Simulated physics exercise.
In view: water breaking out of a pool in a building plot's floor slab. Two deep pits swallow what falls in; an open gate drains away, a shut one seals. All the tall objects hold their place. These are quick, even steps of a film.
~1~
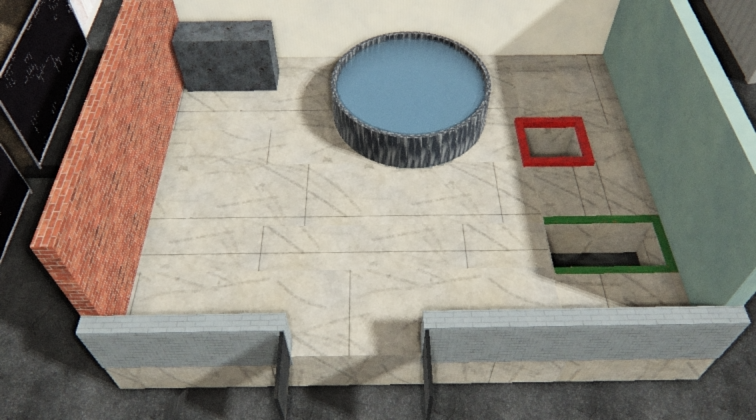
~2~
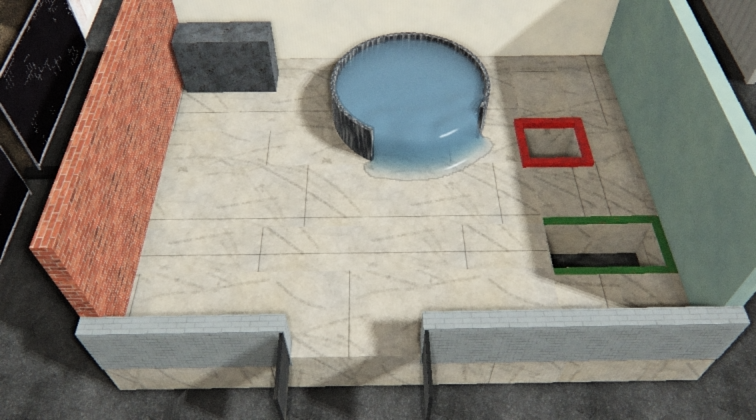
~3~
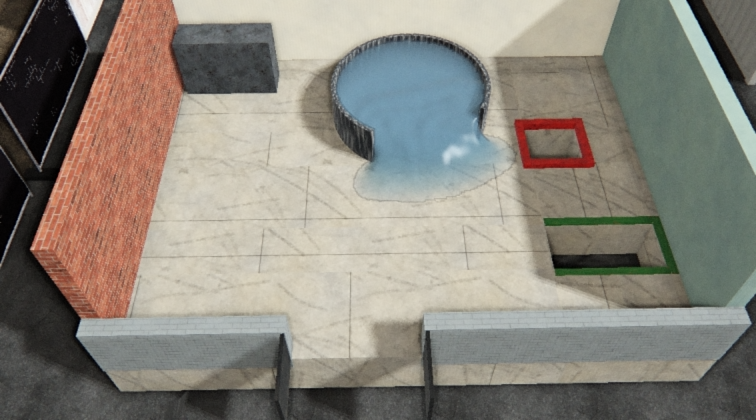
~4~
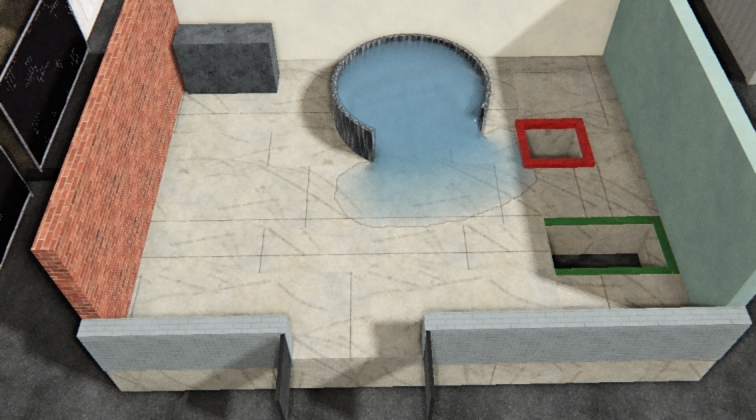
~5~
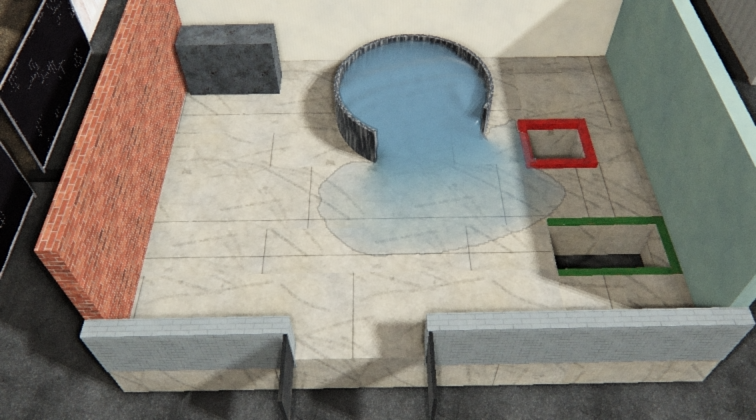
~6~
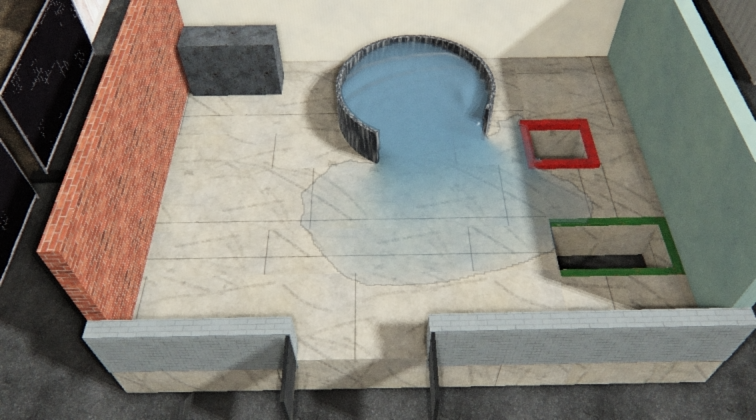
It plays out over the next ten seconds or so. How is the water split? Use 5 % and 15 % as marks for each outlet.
In the end: The gate takes above 15 %; the green pit takes above 15 %; the red pit takes not even 5 %.
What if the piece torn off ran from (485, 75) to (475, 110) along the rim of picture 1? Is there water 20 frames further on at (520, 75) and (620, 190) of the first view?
One after the other: Flooded, flooded.
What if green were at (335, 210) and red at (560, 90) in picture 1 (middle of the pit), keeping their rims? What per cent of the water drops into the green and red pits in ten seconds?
Parts in a hundred: Green 15, red 4.
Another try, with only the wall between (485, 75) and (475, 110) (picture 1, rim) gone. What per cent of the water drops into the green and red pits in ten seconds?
In per cent: Green 20, red 25.
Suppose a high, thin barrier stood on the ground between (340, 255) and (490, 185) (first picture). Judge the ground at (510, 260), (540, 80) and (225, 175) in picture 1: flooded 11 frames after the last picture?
One after the other: Clear, free of water, wet.
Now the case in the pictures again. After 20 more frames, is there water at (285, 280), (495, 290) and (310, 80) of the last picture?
In turn: Covered, awash, not flooded.
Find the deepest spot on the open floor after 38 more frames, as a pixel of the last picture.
Near (654, 337).
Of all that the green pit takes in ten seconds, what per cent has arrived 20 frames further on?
Close to 40 %.
A moment on, water covers 40 % of the floor; the gate 1 %, the green pit 3 %, the red pit 0 %.
Next, water covers 45 % of the floor; the gate 4 %, the green pit 8 %, the red pit 0 %.
Then, water covers 45 % of the floor; the gate 12 %, the green pit 17 %, the red pit 0 %.
Later, water covers 55 % of the floor; the gate 18 %, the green pit 33 %, the red pit 0 %.
In the end, water covers 75 % of the floor; the gate 22 %, the green pit 45 %, the red pit 0 %.
